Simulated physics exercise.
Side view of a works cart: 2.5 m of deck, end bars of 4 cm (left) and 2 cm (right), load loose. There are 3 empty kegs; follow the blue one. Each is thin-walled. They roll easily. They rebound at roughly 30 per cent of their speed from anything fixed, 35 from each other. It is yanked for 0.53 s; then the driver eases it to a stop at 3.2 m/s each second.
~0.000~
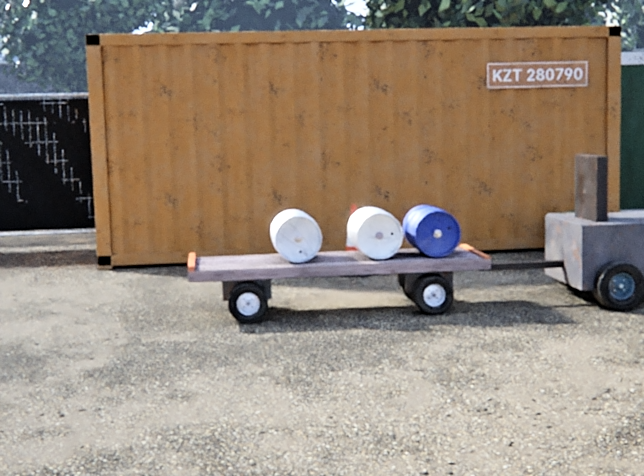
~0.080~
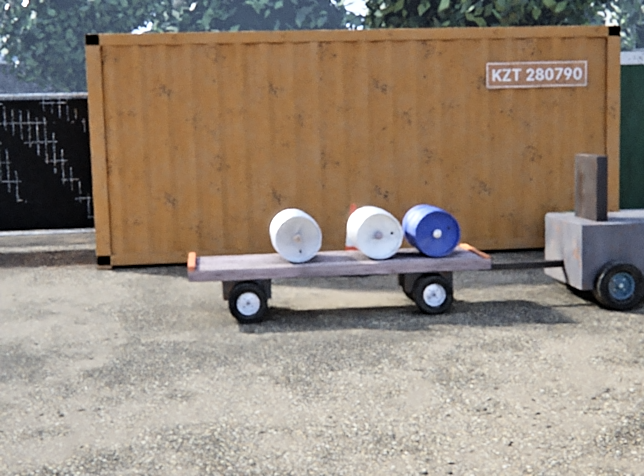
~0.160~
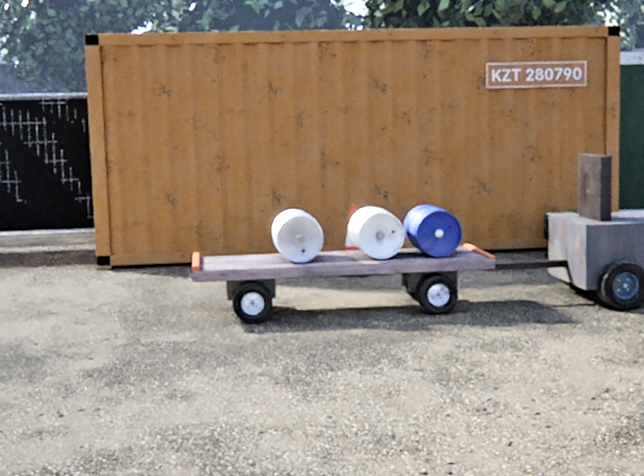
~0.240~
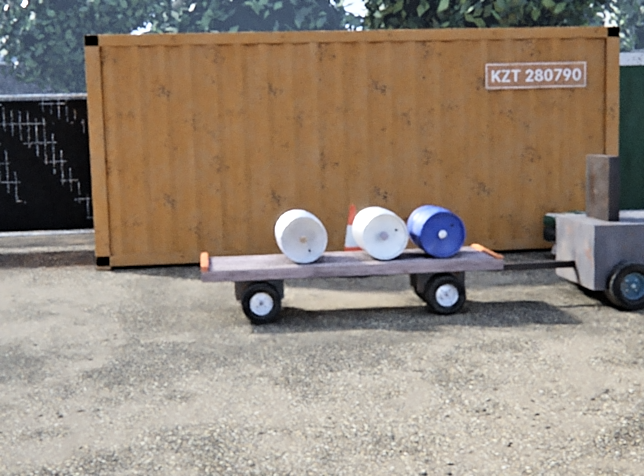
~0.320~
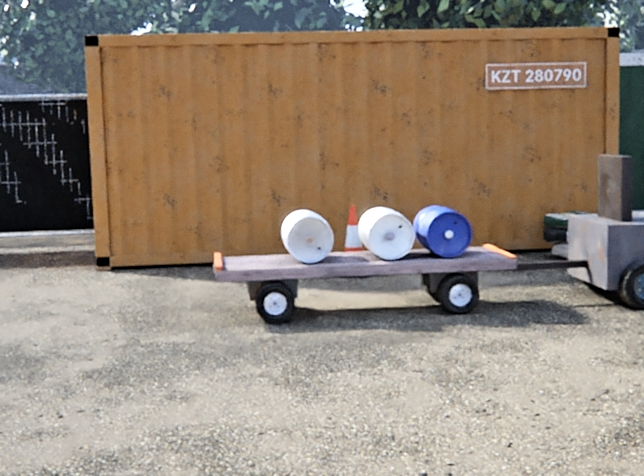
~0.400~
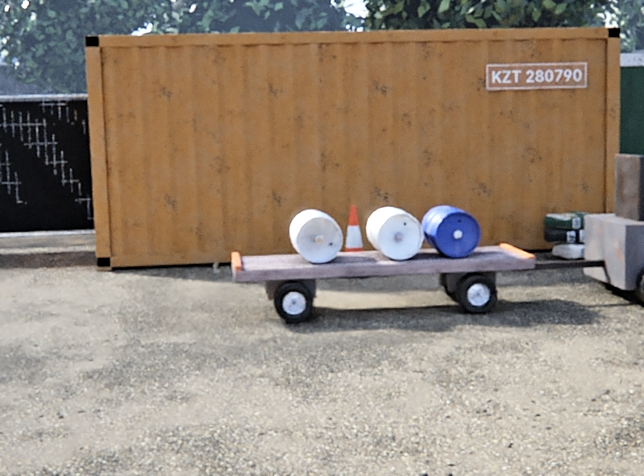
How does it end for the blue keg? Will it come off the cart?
The blue one remains between the bars.
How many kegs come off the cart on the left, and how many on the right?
On the left 0, on the right 0.
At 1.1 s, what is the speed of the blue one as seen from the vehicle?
Near 0.7 m/s.
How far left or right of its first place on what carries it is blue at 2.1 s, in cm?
Blue 105 left.
Then, 1.1 s in, blue is on the deck, 95 cm from the left bar, rolling left along the cart; 0 of 3 are off.
Then, 2.1 s in, still the same for blue; 0 of 3 are off.
Then, 3.2 s in, blue is on the deck, 115 cm from the right bar, rolling right along the cart; 0 of 3 are off.
In the end (4.4 s), blue is on the deck, 105 cm from the right bar; 0 of 3 are off.
